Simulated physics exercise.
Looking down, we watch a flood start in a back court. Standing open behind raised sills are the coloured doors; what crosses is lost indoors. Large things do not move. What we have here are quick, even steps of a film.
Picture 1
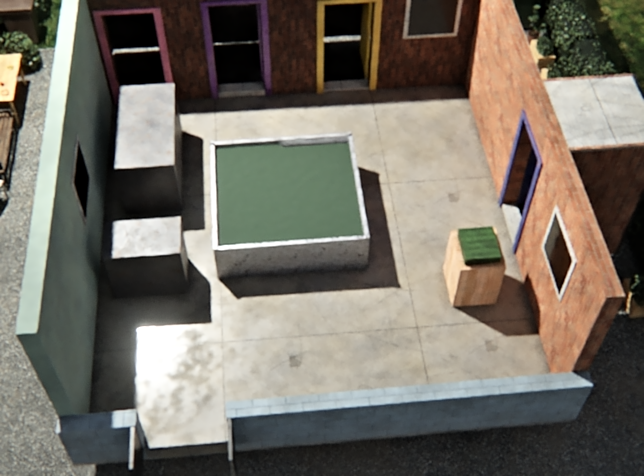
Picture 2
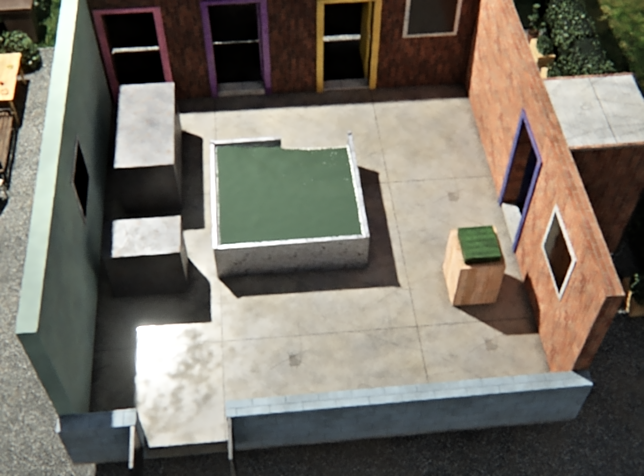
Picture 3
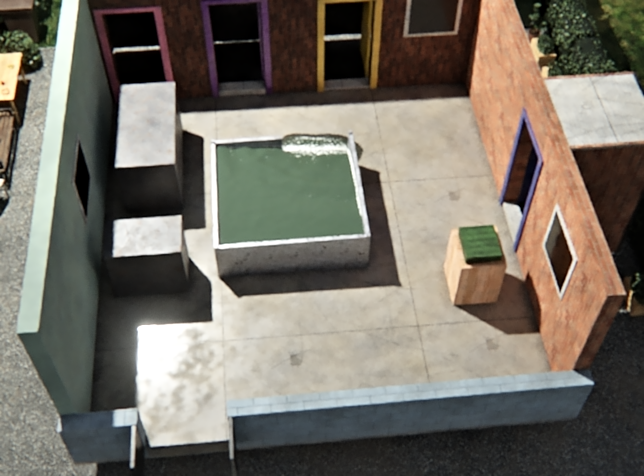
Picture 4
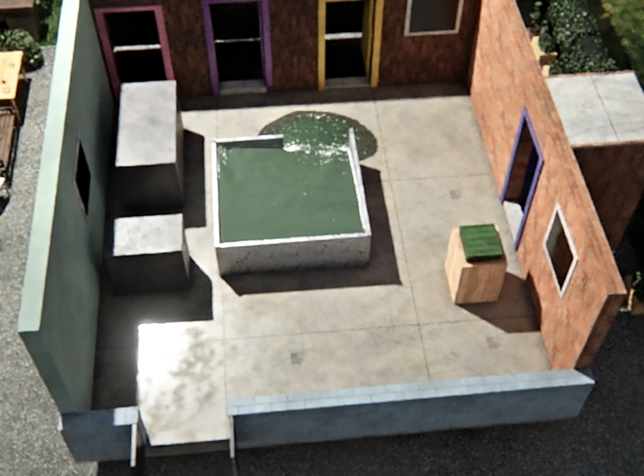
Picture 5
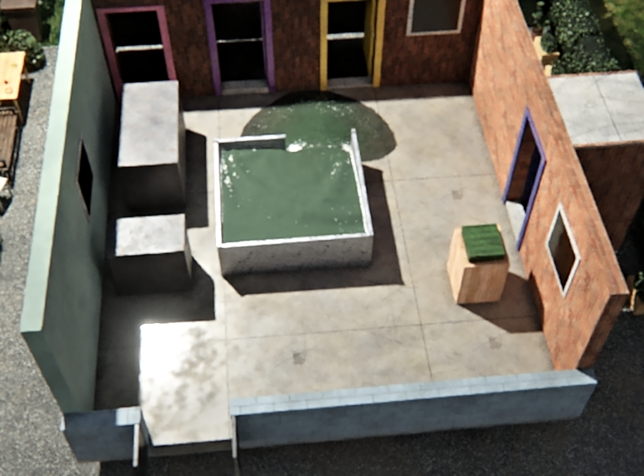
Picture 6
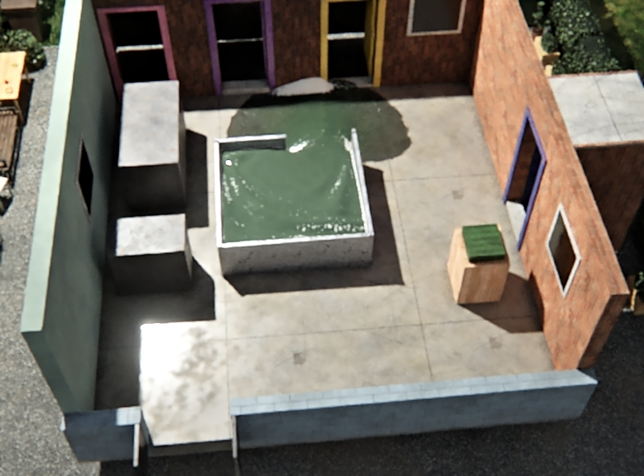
Green water stands in a square, pale-walled tank in a sunlit walled court, seen from high above. Pink, purple and yellow doorways line the brown back wall, with grey blocks at left, a green-topped box at right and a low blue wall in front. A gap opens in the tank's far side, and water pours through, spreads to the back wall and ripples inside the tank as the view shifts very slightly.
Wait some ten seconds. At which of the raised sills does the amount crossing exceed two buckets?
In order: The purple door goes beyond what's allowed there, the pink door goes beyond what's allowed there, the blue door stays inside what's allowed there, the yellow door goes beyond what's allowed there.
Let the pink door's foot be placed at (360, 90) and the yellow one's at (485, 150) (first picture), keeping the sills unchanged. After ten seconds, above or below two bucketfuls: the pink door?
Pink: Exceeds the limit.
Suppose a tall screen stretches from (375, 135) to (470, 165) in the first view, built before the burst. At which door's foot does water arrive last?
Final one: The blue-painted one.
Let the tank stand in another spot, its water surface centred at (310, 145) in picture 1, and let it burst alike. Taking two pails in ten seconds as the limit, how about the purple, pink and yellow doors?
My answer is that the purple door ends up beneath, the pink door ends up above and the yellow door ends up above.
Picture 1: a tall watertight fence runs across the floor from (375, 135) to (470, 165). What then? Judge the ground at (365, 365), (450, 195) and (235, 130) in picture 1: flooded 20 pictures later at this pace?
Point by point: First not reached, second submerged, third submerged.
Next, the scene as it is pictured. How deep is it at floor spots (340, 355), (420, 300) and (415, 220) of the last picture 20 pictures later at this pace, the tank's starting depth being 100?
Some 0, 0 and 0 in a hundred.
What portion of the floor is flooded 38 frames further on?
I reckon 75 per cent or so.
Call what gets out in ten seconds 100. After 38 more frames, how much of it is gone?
Result, approximate: 80 per cent.
A moment on, water covers 15 % of the floor; the purple door under two buckets in, the pink door not reached, the blue door not reached, the yellow door far over two buckets in.
Next, water covers 25 % of the floor; the purple door over two buckets in, the pink door wet at the sill, nothing in, the blue door not reached, the yellow door far over two buckets in.
Then, water covers 40 % of the floor; the purple door over two buckets in, the pink door under two buckets in, the blue door wet at the sill, nothing in, the yellow door far over two buckets in.
Later, water covers 75 % of the floor; the purple door over two buckets in, the pink door far over two buckets in, the blue door wet at the sill, nothing in, the yellow door far over two buckets in.
In the end, water covers 95 % of the floor; the purple door over two buckets in, the pink door far over two buckets in, the blue door wet at the sill, nothing in, the yellow door far over two buckets in.
